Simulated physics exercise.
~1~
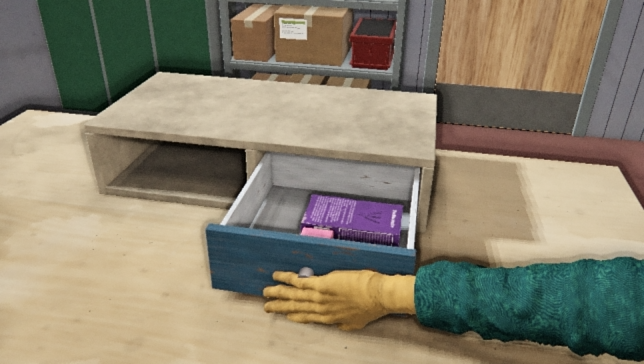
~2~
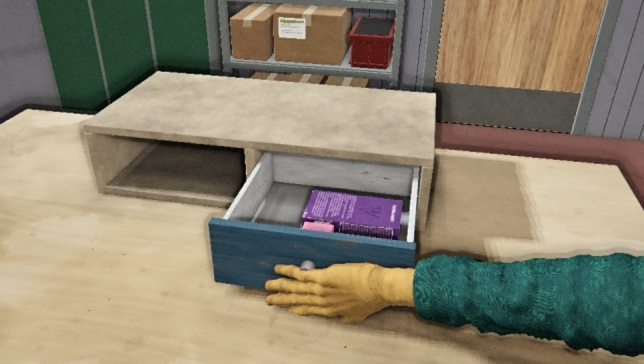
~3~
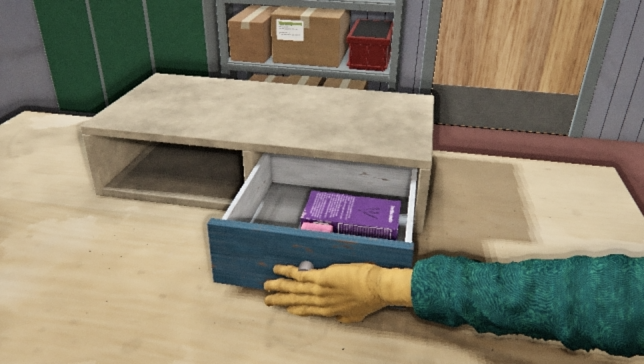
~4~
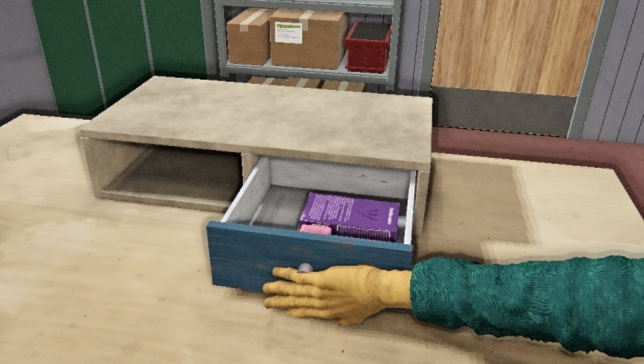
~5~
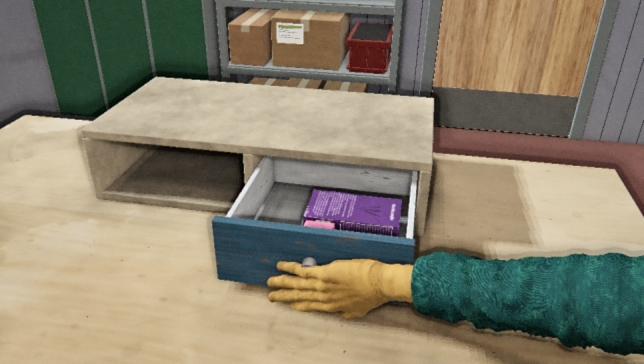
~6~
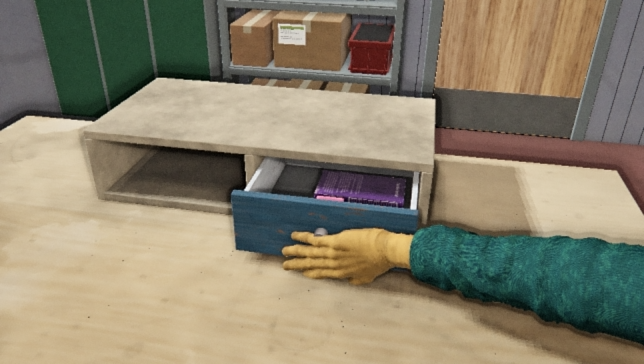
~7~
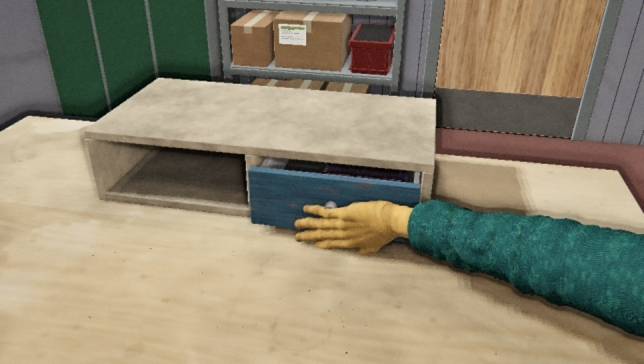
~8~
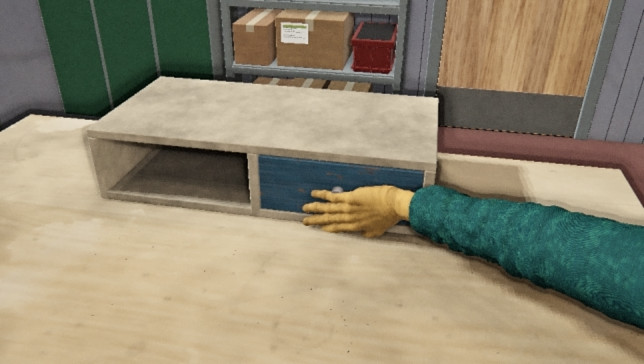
A blue drawer holding a purple carton and a small pink block stood open from a low wooden chest while a yellow-gloved hand rested at its front, and then the hand pushed it back steadily until it shut flush, hiding everything inside.
